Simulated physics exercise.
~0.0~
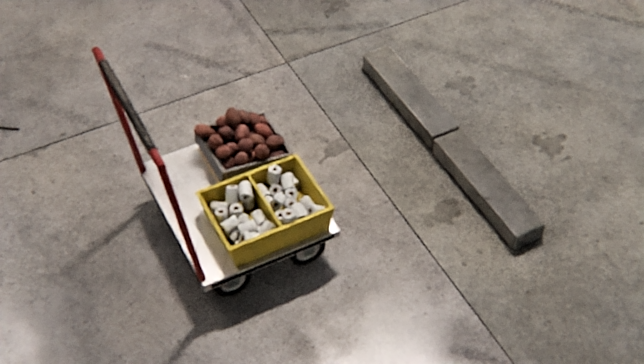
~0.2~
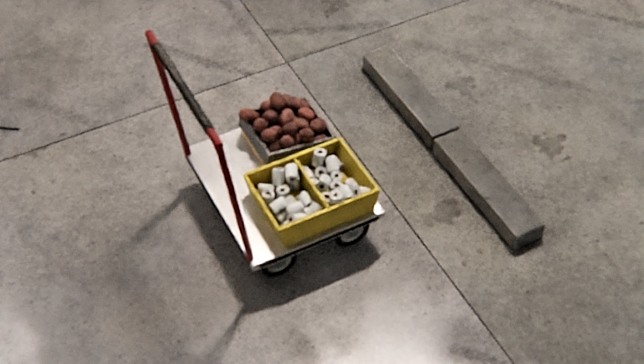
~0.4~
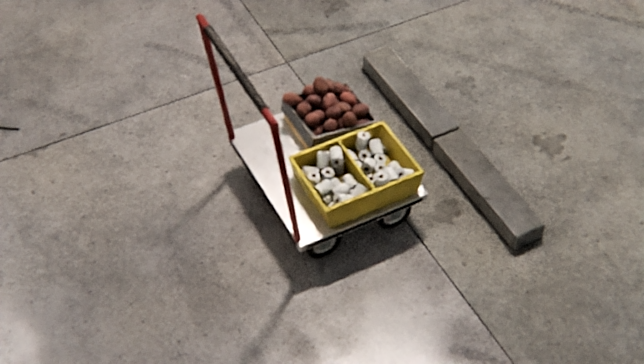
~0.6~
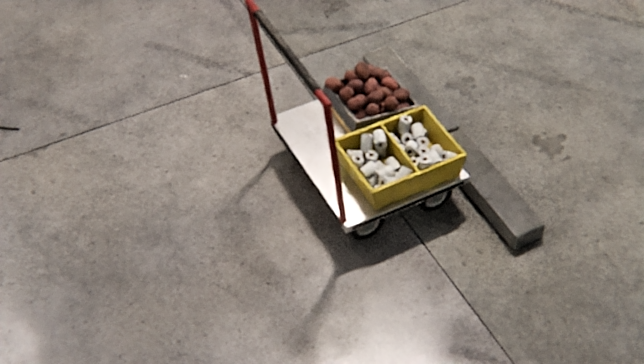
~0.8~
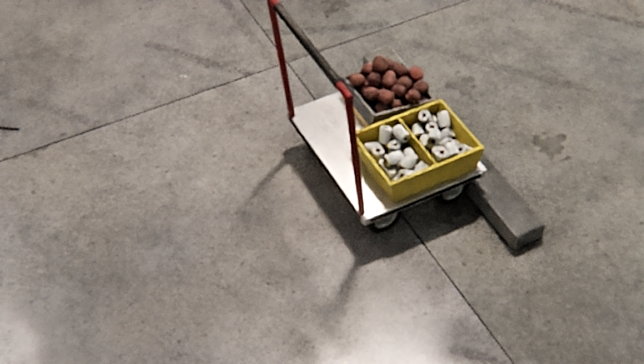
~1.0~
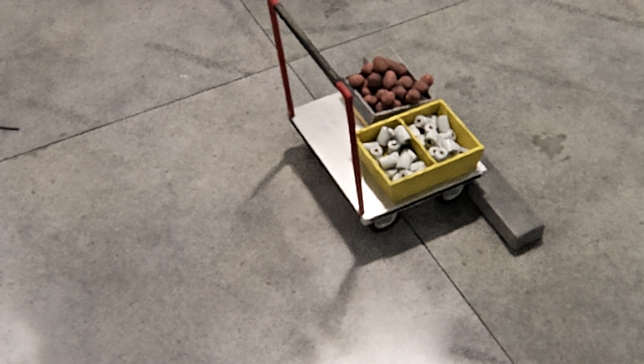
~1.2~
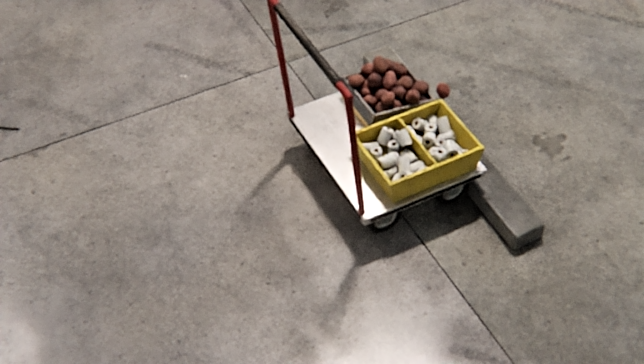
The clip shows a flatbed trolley with a red-framed handle carrying reddish potatoes in a grey crate and white rolls in a yellow crate. It moves right across a concrete floor, stops at a low grey bar, and one potato tumbles out rightward while the rolls stay in their crate.
